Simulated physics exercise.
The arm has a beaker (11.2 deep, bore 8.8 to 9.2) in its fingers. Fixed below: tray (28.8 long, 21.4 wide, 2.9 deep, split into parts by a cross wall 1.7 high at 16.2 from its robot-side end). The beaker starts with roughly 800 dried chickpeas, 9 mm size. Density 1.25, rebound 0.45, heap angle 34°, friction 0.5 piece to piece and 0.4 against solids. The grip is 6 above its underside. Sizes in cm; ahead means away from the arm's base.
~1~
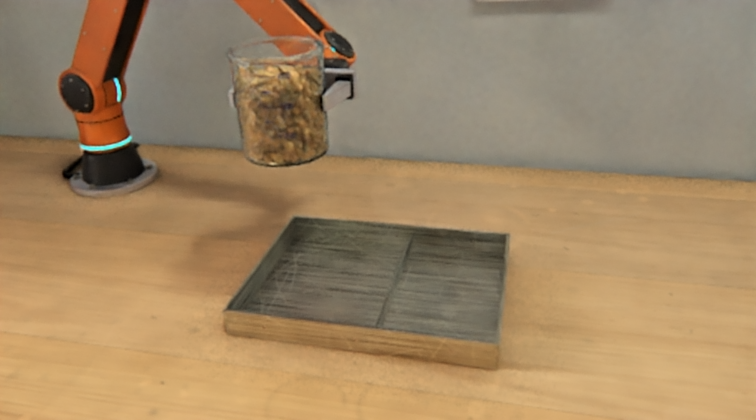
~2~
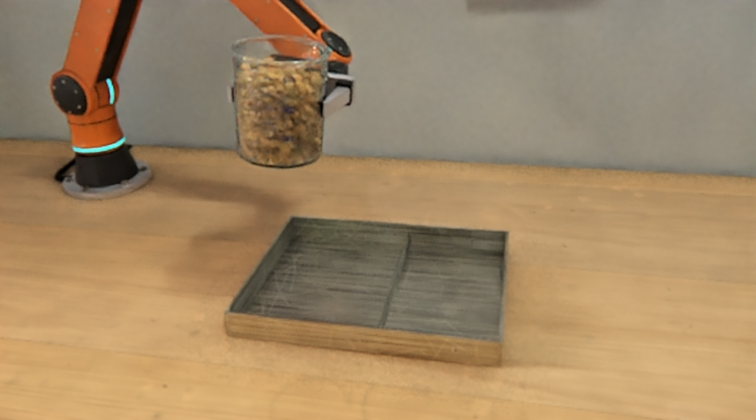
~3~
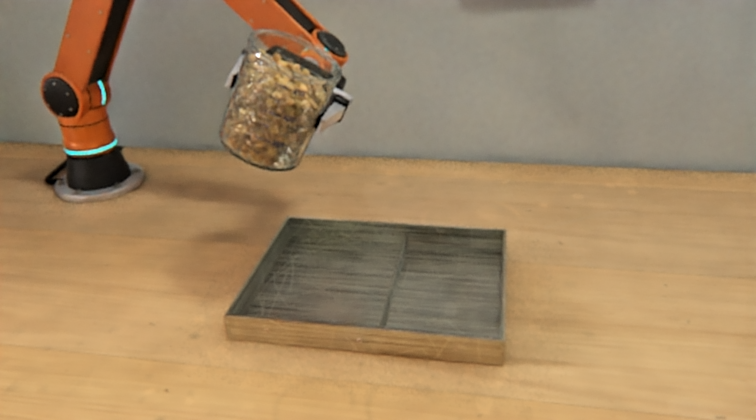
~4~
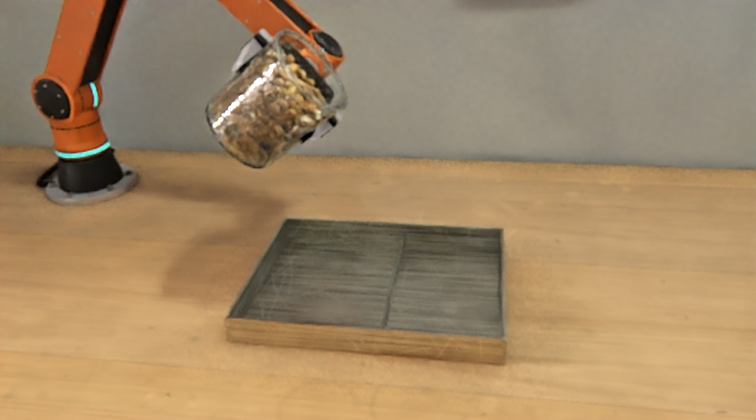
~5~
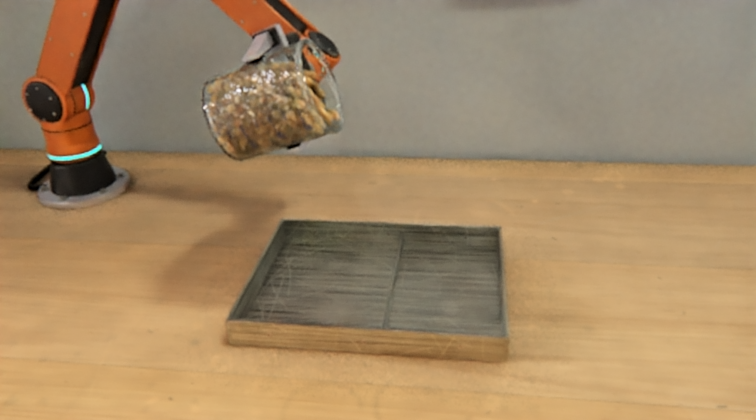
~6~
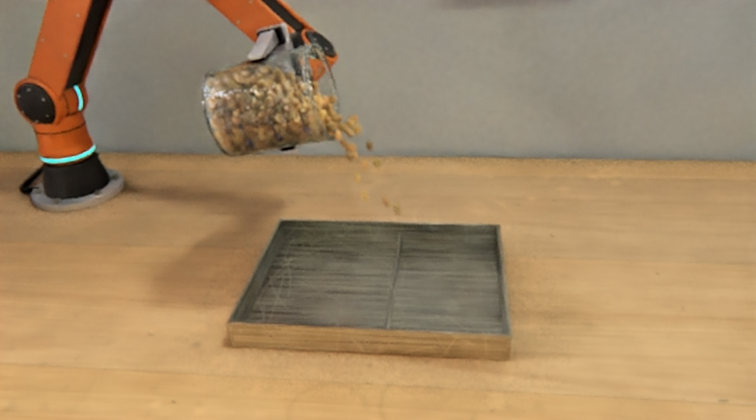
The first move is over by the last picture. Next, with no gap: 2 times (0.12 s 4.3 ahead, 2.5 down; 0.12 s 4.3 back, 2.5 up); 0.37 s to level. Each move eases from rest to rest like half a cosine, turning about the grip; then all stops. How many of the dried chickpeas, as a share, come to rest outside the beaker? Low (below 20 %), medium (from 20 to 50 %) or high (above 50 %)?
A medium share, from 20 to 50 %, ends outside the beaker.
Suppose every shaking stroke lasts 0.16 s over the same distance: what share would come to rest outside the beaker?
Then about 35 per cent.
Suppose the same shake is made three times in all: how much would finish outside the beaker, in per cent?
Then about 50 per cent.
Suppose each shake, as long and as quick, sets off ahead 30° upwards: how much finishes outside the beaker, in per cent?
Some 75 per cent.
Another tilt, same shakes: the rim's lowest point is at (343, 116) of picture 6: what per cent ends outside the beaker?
Some 15 per cent.
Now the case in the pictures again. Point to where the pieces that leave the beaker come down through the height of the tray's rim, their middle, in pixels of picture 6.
Around (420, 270).
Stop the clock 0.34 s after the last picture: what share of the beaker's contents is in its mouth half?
Some 35 per cent.
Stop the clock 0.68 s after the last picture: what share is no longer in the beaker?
Near 40 per cent so far.
Then, 0.34 s on, tilted 78° forward, highest piece 24 above the table; 612 in the beaker, 82 in the far-side part, 11 in the robot-side part, 95 in flight or on a rim.
Then, 0.68 s on, tilted 34° forward, highest piece 27 above the table; 461 in the beaker, 239 in the far-side part, 82 in the robot-side part, 5 on the table or floor, 13 in flight or on a rim.
Then, 1.05 s on, level, highest piece 25 above the table; 460 in the beaker, 247 in the far-side part, 88 in the robot-side part, 5 on the table or floor.
Then, 2.10 s on, level, highest piece 25 above the table; 460 in the beaker, 247 in the far-side part, 88 in the robot-side part, 5 on the table or floor.
In the end, 460 in the beaker, 247 in the far-side part, 88 in the robot-side part, 5 on the table or floor. That is 42 % outside the beaker.
